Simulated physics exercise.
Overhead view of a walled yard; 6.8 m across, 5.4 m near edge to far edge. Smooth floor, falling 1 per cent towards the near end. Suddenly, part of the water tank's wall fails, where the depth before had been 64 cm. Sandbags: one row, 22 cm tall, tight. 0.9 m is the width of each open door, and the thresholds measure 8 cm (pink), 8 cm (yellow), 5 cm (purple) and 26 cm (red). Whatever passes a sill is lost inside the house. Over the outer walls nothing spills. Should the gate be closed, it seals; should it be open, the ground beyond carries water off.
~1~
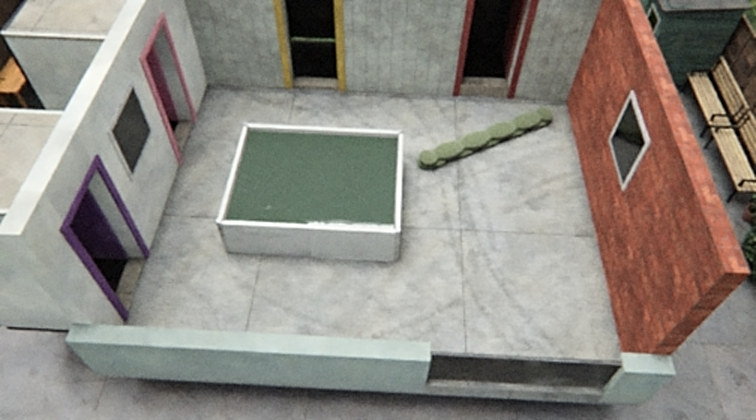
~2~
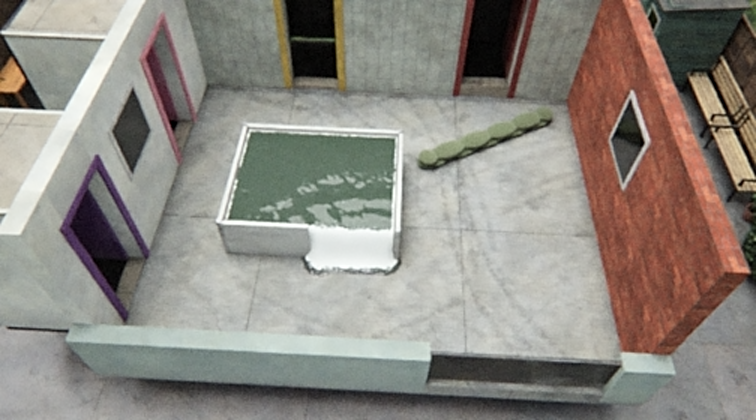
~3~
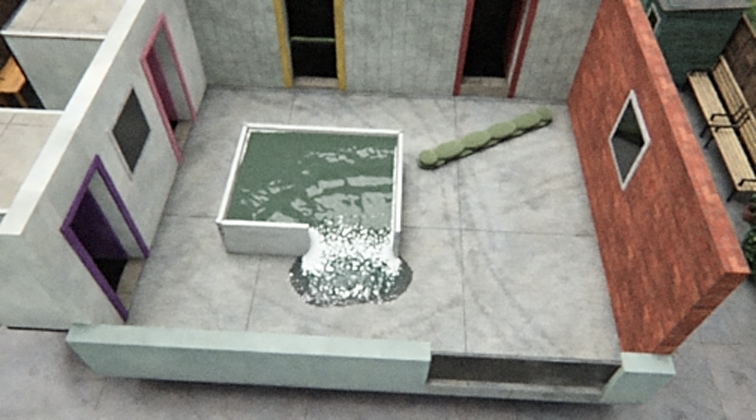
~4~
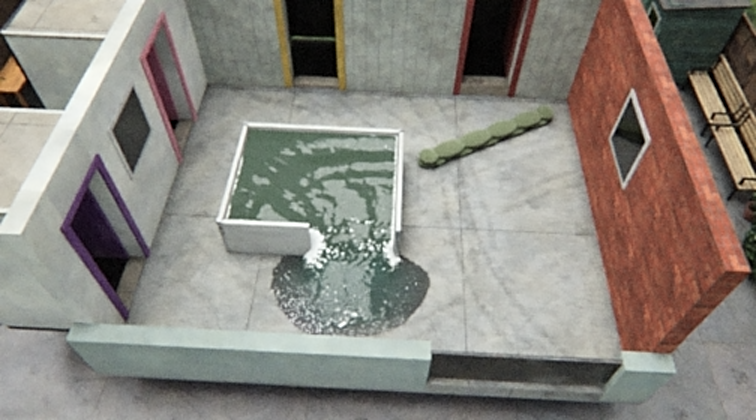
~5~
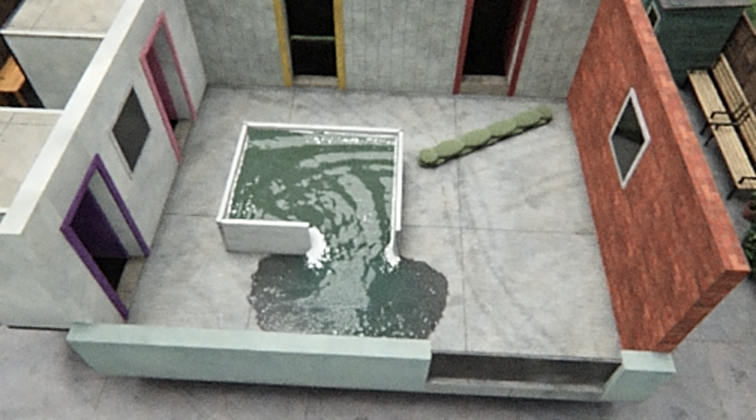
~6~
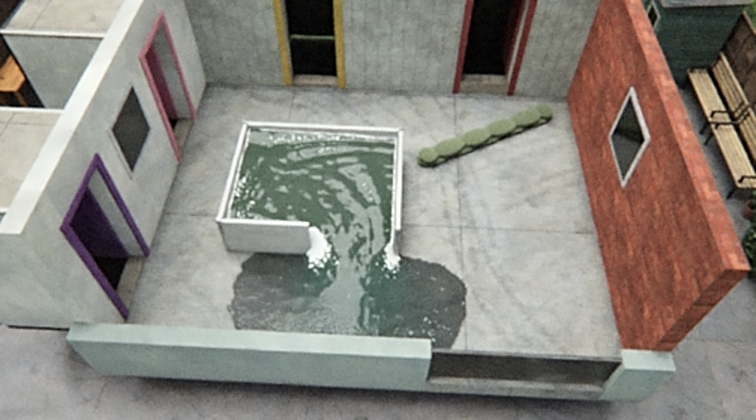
The clip opens on a walled yard seen from above, with still, dark green water in a raised tank beside a low hedge. Part of the tank's near wall gives way, and white, foaming water pours through the gap. A dark pool spreads across the grey floor to the pale near wall.
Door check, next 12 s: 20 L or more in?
Pink door: Limit not crossed. Yellow door: Limit not crossed. Purple door: Limit crossed. Red door: Limit not crossed.
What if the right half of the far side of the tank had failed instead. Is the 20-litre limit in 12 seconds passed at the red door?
Against the limit, red does not exceed it.
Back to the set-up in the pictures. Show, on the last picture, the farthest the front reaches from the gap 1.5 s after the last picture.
I'd mark it close to (618, 374).
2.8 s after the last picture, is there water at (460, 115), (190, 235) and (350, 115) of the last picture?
Untouched, soaked, untouched.
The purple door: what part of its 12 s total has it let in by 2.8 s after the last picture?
Roughly 30%.
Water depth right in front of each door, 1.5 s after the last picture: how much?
In centimetres - pink: 0, yellow: 0, purple: 14, red: 0.
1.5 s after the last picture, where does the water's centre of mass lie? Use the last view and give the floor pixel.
Near (342, 255).
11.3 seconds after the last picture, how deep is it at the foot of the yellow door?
Looks like about 5.5 cm at that spot.
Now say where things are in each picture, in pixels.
Still water, 64 cm deep, in the water tank at (317, 178), in the first frame.
The front is at (309, 260), 0.7 m from the gap at (353, 248); 0.2 m2 of floor is under water; 64 cm left at the back of the water tank, in the second frame.
Water pours out at (353, 248) and has run 0.9 m, to (308, 296); typically 10 cm deep outside, 64 cm at the water tank's back, in the third frame.
The front is at (317, 331), 1.3 m from the gap at (353, 248); 2.0 m2 of floor is under water; 64 cm left at the back of the water tank, in the fourth frame.
The front is at a hidden place, 1.8 m from the gap at (353, 247); 3.4 m2 of floor is under water; 58 cm left at the back of the water tank, in the fifth frame.
The front is at a hidden place, 2.0 m from the gap at (353, 246); 4.0 m2 of floor is under water; 54 cm left at the back of the water tank, in the sixth frame.
Then, 0.7 s after the last picture water covers 20 % of the floor and is deepest (44 cm) near (346, 347); pink door not reached, yellow door not reached, purple door not reached, red door not reached.
Then, 1.5 s after the last picture water covers 30 % of the floor and is deepest (39 cm) near (345, 360); pink door not reached, yellow door not reached, purple door 14 cm at the sill, 3 L in, red door not reached.
Then, 2.8 s after the last picture water covers 50 % of the floor and is deepest (29 cm) near (590, 373); pink door 2 cm at the sill, 0 L in, yellow door not reached, purple door 18 cm at the sill, 88 L in, red door not reached.
Then, 6.3 s after the last picture water covers 90 % of the floor and is deepest (16 cm) near (564, 168); pink door 4 cm at the sill, 0 L in, yellow door 4 cm at the sill, 0 L in, purple door 12 cm at the sill, 223 L in, red door 3 cm at the sill, 0 L in.
Then, 11.3 s after the last picture water covers 95 % of the floor and is deepest (14 cm) near (618, 374); pink door 7 cm at the sill, 1 L in, yellow door 5 cm at the sill, 0 L in, purple door 8 cm at the sill, 272 L in, red door 6 cm at the sill, 0 L in.
